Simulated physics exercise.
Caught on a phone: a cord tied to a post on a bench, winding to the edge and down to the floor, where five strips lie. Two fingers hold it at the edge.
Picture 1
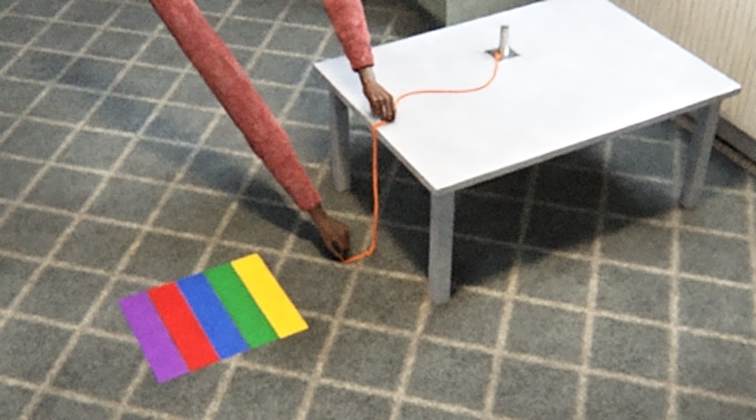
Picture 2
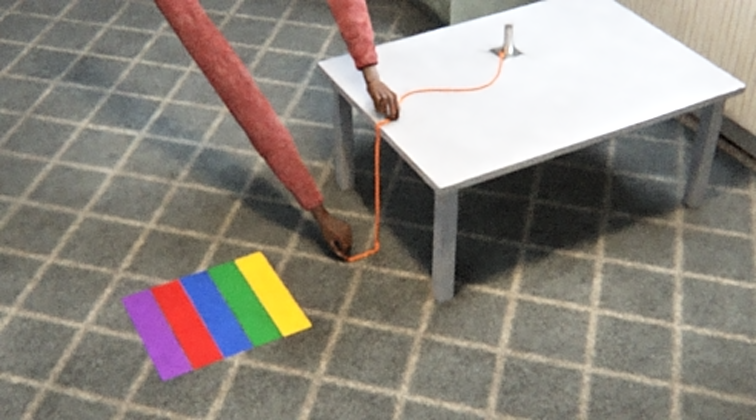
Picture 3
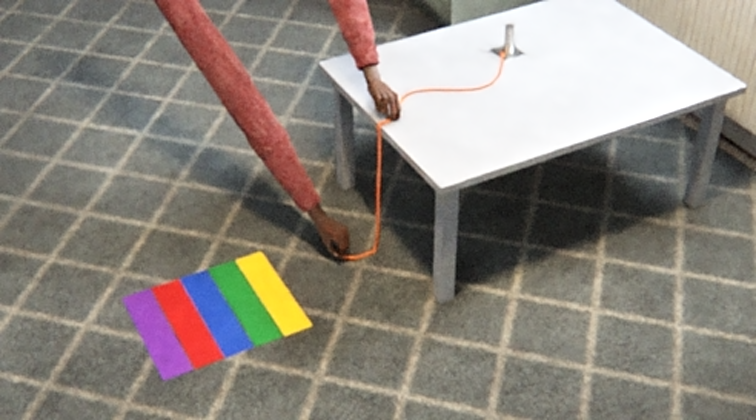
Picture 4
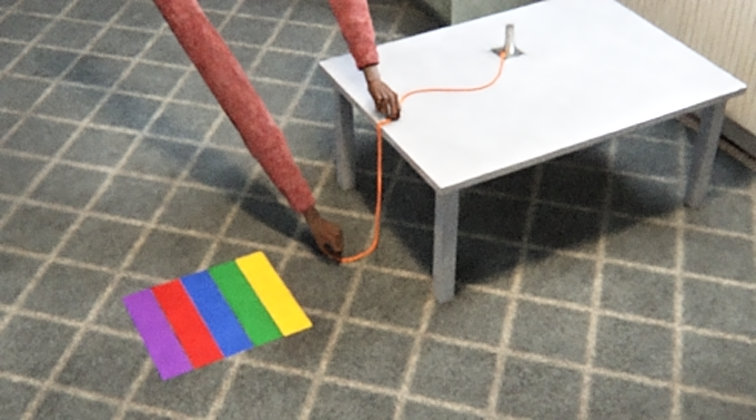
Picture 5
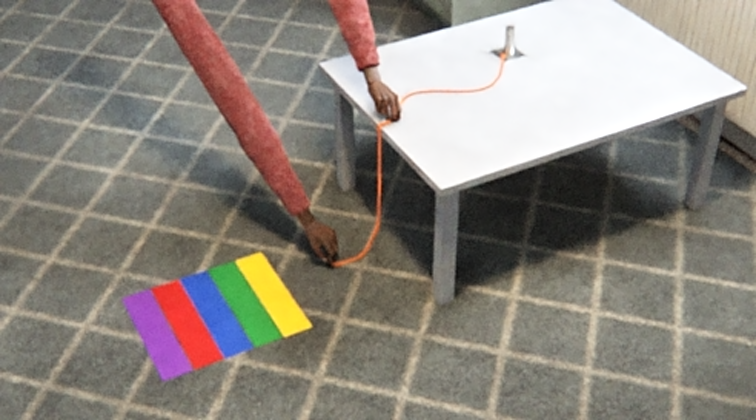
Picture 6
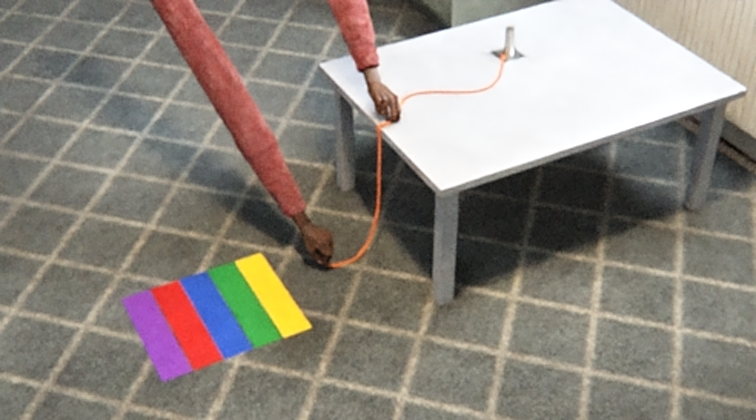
On a grey carpet marked with pale lines, one hand holds an orange cord at the edge of a white bench while the other, near the floor, draws its lower end slightly left, close to five coloured strips.
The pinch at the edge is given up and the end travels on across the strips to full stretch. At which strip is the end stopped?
Over blue.
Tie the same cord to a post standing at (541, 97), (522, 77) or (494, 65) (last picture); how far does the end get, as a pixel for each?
About (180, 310), (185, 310) and (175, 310).
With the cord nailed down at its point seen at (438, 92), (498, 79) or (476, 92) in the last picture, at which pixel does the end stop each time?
Near (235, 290), (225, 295) and (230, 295).
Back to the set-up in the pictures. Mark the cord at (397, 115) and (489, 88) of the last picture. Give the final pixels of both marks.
The first at (370, 129), the second at (457, 79).
A little later, end near (252, 286); over green.
Next, end near (225, 296); over blue.
When it is tight, end near (209, 301); over blue. The end stops over the blue strip.
